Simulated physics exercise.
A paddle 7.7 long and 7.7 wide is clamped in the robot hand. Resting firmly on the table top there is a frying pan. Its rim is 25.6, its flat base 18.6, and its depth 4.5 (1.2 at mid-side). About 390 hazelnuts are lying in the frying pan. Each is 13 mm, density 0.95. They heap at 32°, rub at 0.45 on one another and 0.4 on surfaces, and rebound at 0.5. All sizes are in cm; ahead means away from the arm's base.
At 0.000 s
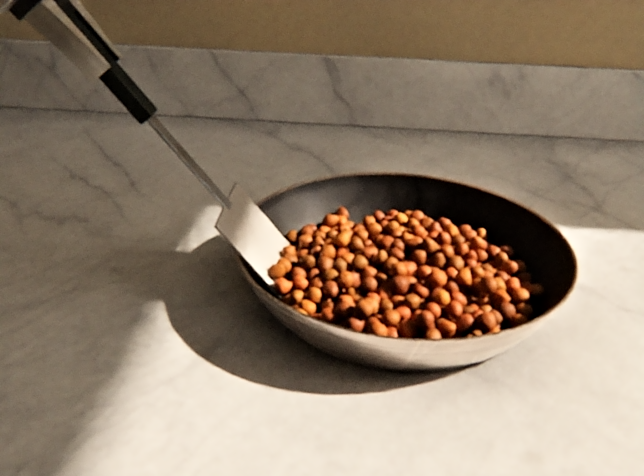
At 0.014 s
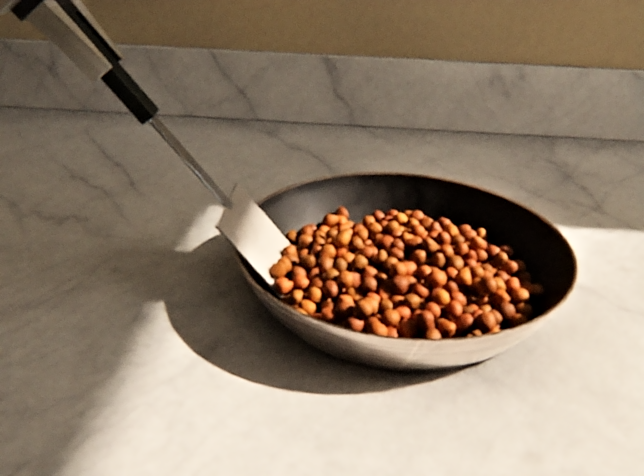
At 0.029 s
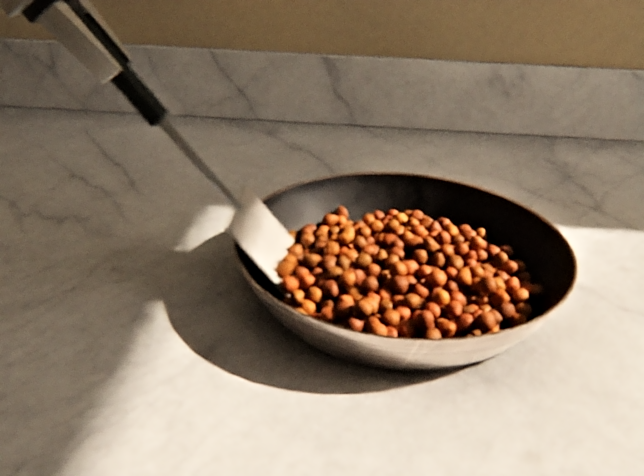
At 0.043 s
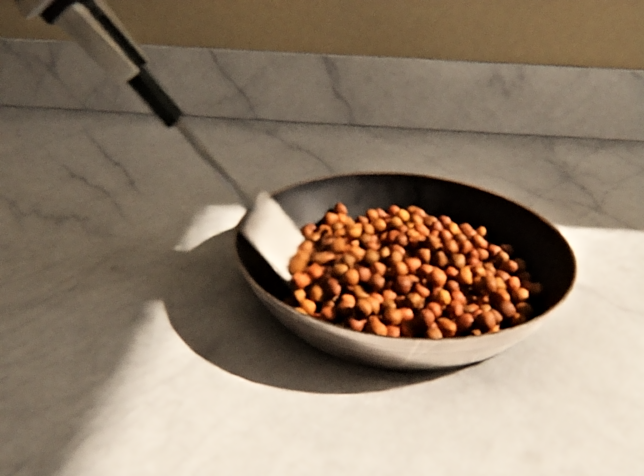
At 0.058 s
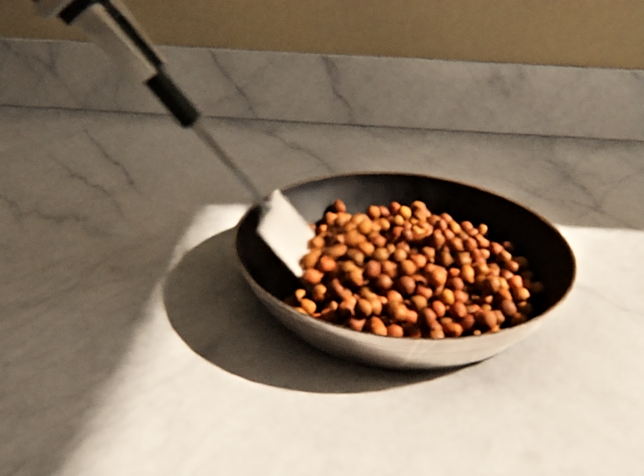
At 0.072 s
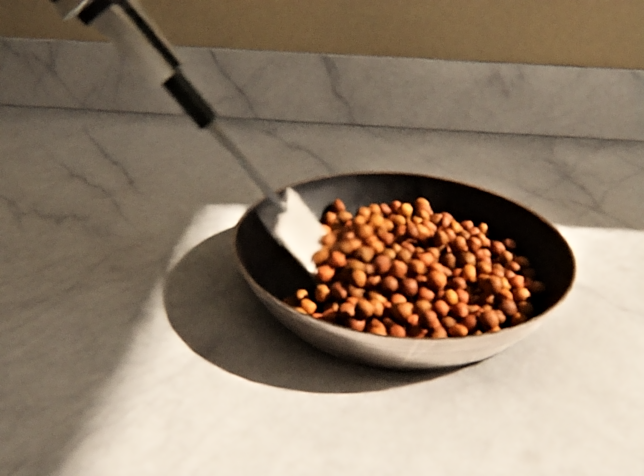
A pale paddle held by a robot hand dipped into the left side of a dark frying pan full of hazelnuts, then slid to the right, pushing the nearest nuts into a slightly higher heap.
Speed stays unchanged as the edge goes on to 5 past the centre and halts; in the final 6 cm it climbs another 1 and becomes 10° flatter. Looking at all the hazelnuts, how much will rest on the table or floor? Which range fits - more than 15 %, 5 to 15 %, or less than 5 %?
The range that fits is less than 5 %.
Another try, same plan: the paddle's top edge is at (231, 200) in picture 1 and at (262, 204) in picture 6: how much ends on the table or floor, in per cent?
It works out to about 0 %, more or less.
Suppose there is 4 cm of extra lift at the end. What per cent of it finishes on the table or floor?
10 per cent.
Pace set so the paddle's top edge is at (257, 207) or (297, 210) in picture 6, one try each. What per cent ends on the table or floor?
About 0 and 0 percent.
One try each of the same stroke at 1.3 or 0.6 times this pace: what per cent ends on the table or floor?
First try around 5 %, second try around 0 %.
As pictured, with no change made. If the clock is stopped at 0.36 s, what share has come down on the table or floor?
About 0 per cent.
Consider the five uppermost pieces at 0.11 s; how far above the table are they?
They are near 5 cm up.
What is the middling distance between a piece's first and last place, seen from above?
The answer is about 3 cm.
After 0.11 s, sloping 51°, highest piece 6 above the table; 389 in the frying pan.
After 0.14 s, sloping 46°, highest piece 6 above the table; 389 in the frying pan.
After 0.36 s, sloping 41°, highest piece 6 above the table; 388 in the frying pan, 1 on the table or floor.
After 1.41 s, sloping 41°, highest piece 6 above the table; 388 in the frying pan, 1 on the table or floor.
At rest, 388 in the frying pan, 1 on the table or floor. That is 0 % on the table or floor.
